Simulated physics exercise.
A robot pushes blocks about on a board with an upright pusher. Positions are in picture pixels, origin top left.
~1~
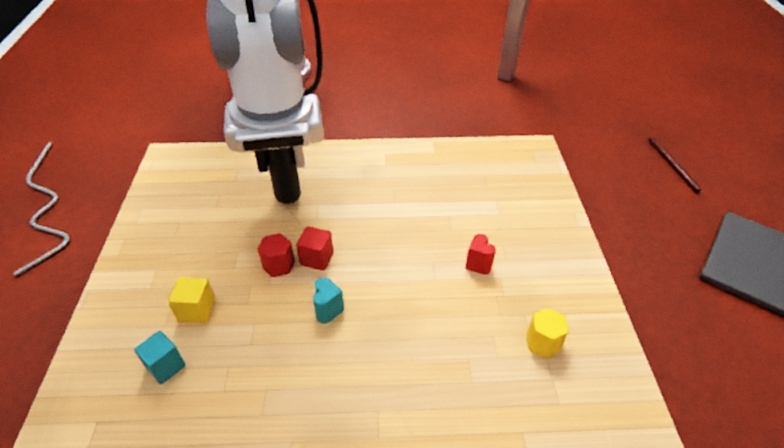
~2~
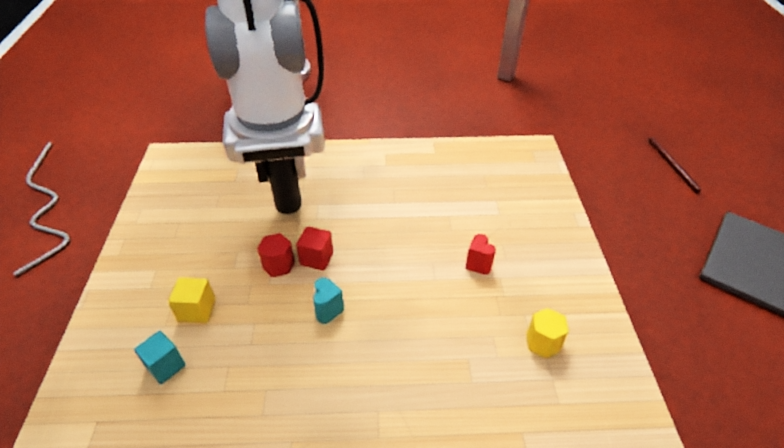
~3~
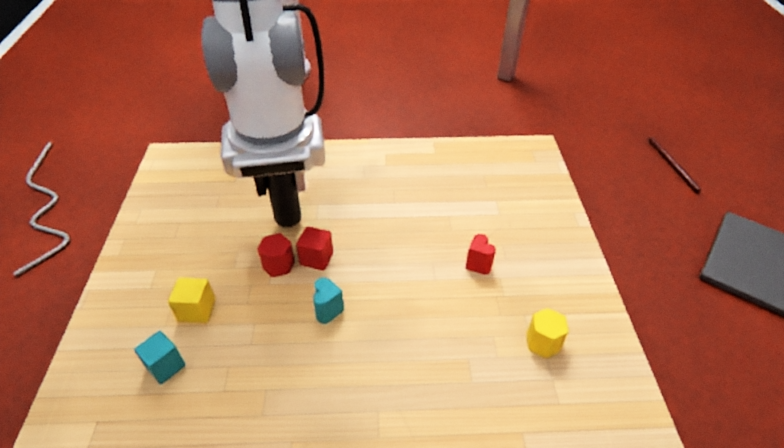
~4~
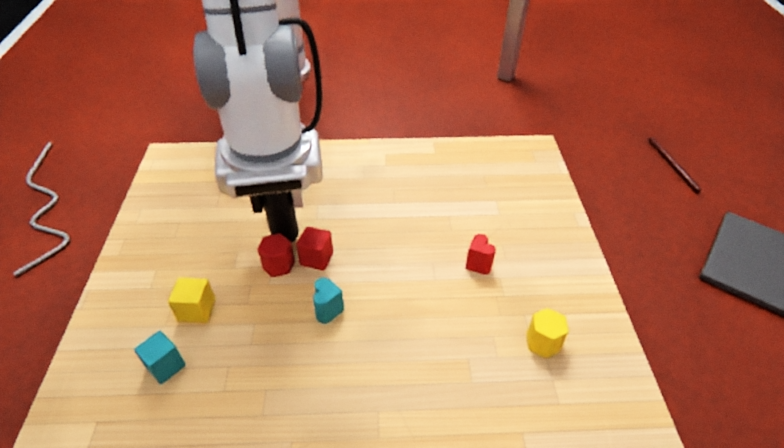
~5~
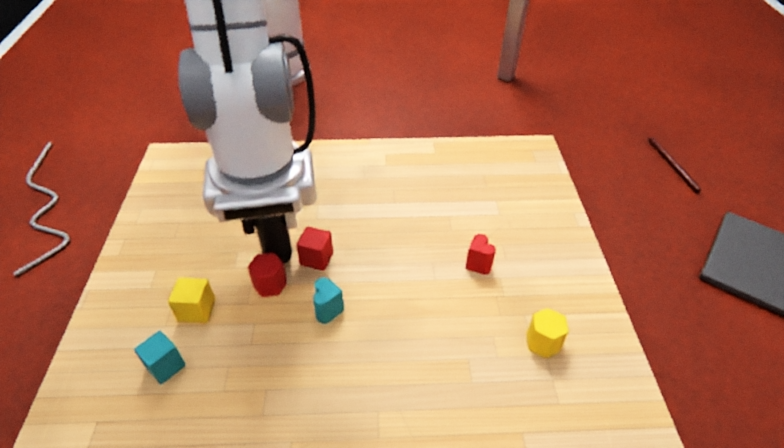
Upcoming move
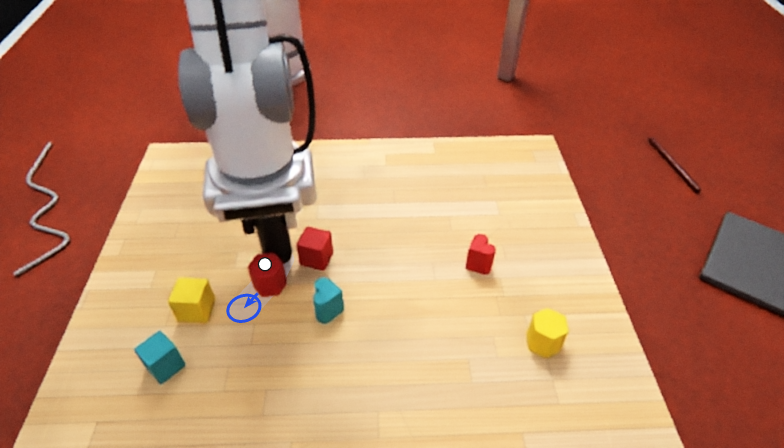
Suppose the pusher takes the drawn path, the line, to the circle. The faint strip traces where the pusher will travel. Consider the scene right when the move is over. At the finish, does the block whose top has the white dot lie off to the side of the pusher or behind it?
I believe not.
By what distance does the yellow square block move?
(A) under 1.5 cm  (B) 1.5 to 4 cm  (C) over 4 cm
The answer is A.
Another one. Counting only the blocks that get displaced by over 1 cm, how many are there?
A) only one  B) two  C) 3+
I choose A.
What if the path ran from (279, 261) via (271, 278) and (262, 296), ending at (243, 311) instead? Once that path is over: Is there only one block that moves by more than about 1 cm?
The answer is yes.
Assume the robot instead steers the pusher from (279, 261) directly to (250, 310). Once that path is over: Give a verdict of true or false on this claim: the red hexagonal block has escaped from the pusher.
That statement is not accurate.
The drawn path runs from (279, 261) by way of (271, 277) and (259, 292) to (244, 308); the dot is on the red hexagonal block.
What follows on the original path. Halfway along, pusher at (264, 280); red hexagonal block at (249, 291).
At the end, pusher at (242, 303); yellow square block not moved; red hexagonal block at (233, 316); red square block not moved.
